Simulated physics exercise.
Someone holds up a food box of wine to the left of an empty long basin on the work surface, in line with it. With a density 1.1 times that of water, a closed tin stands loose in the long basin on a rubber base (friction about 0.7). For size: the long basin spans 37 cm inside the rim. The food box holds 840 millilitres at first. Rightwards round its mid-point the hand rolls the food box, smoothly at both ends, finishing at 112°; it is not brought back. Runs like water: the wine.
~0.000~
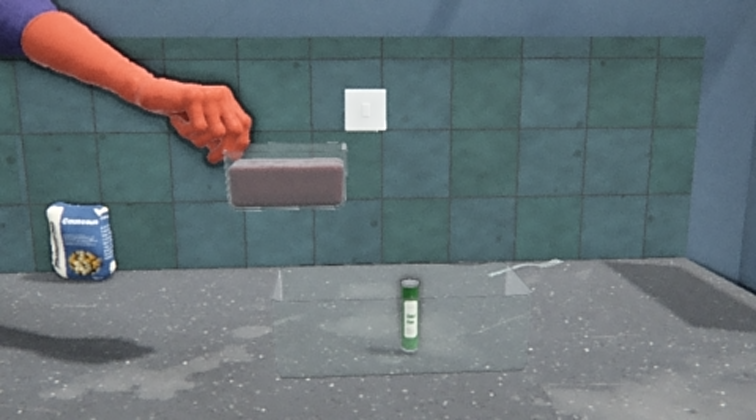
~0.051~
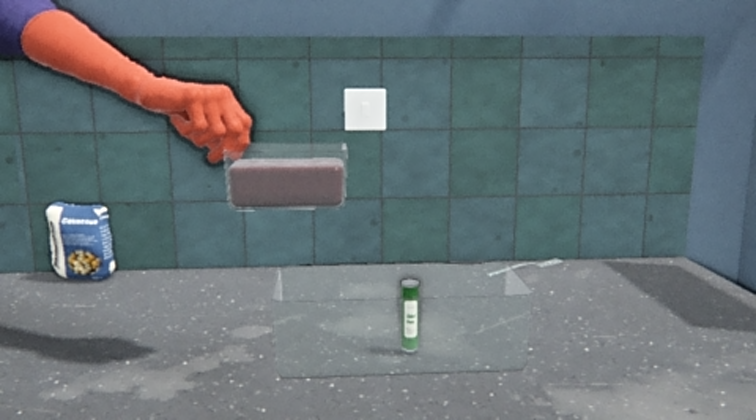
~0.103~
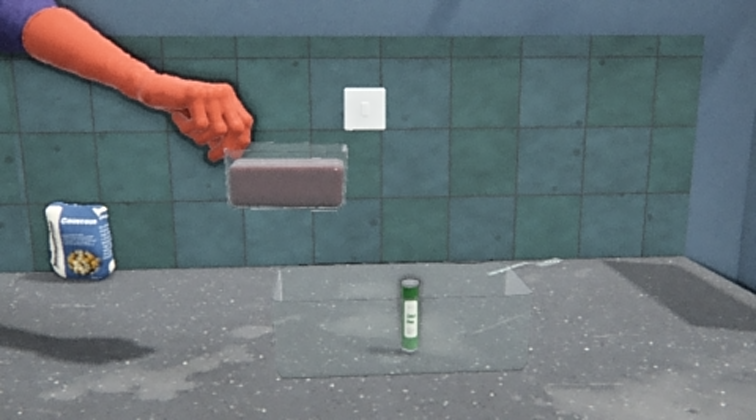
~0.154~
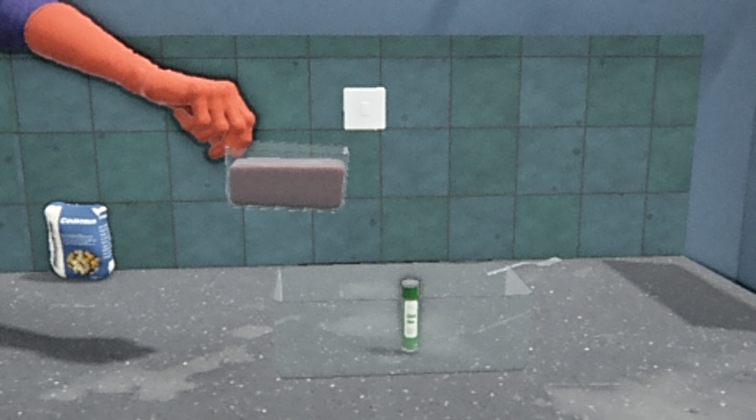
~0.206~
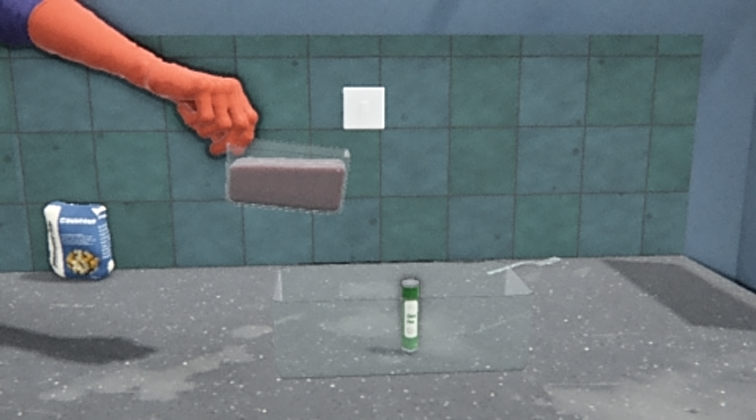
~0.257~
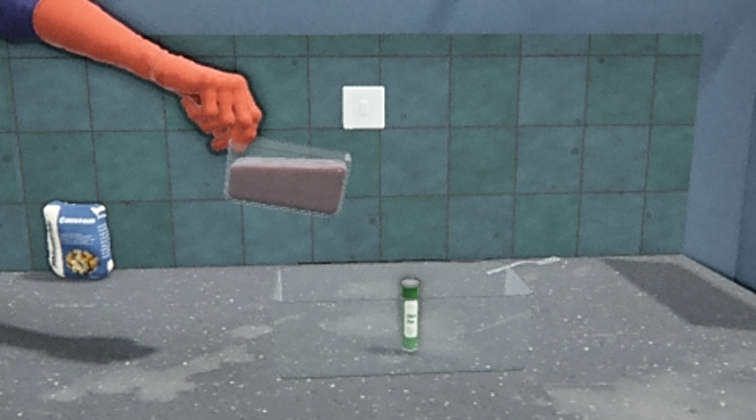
The footage shows a hand holding a clear box of dark wine up to the left of an empty transparent basin with a closed green tin standing inside; the hand keeps the box level, then slowly tilts it slightly rightwards.
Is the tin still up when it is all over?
No, I expect it will tip over.
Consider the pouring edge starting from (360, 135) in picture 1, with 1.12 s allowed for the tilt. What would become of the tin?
Then it remains upright.
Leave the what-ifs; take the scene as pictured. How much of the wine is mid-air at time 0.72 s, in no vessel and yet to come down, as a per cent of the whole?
About 36 per cent.
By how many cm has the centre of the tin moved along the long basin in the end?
Shift of tin centre: Approx. 7.0 cm.
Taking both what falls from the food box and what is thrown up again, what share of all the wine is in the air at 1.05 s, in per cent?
I'd put it at about 8 per cent of the liquid.
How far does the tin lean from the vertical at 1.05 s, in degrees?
The tilt comes to near 80°.
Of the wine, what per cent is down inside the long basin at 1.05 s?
Roughly 82 percent of it.
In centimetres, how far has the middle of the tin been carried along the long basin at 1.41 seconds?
Roughly 7 cm.
After 0.72 s the tilt is 66° and 51 per cent is still to pour; the tin stands where it began.
After 1.05 s the tilt is 103° and 9 per cent is still to pour; the tin lies on its side.
After 1.41 s the tilt is 112° and 0 per cent is still to pour; the tin lies on its side.
After 1.79 s the tilt is 112° and 0 per cent is still to pour; the tin lies on its side.
In the end the tin lies on its side.
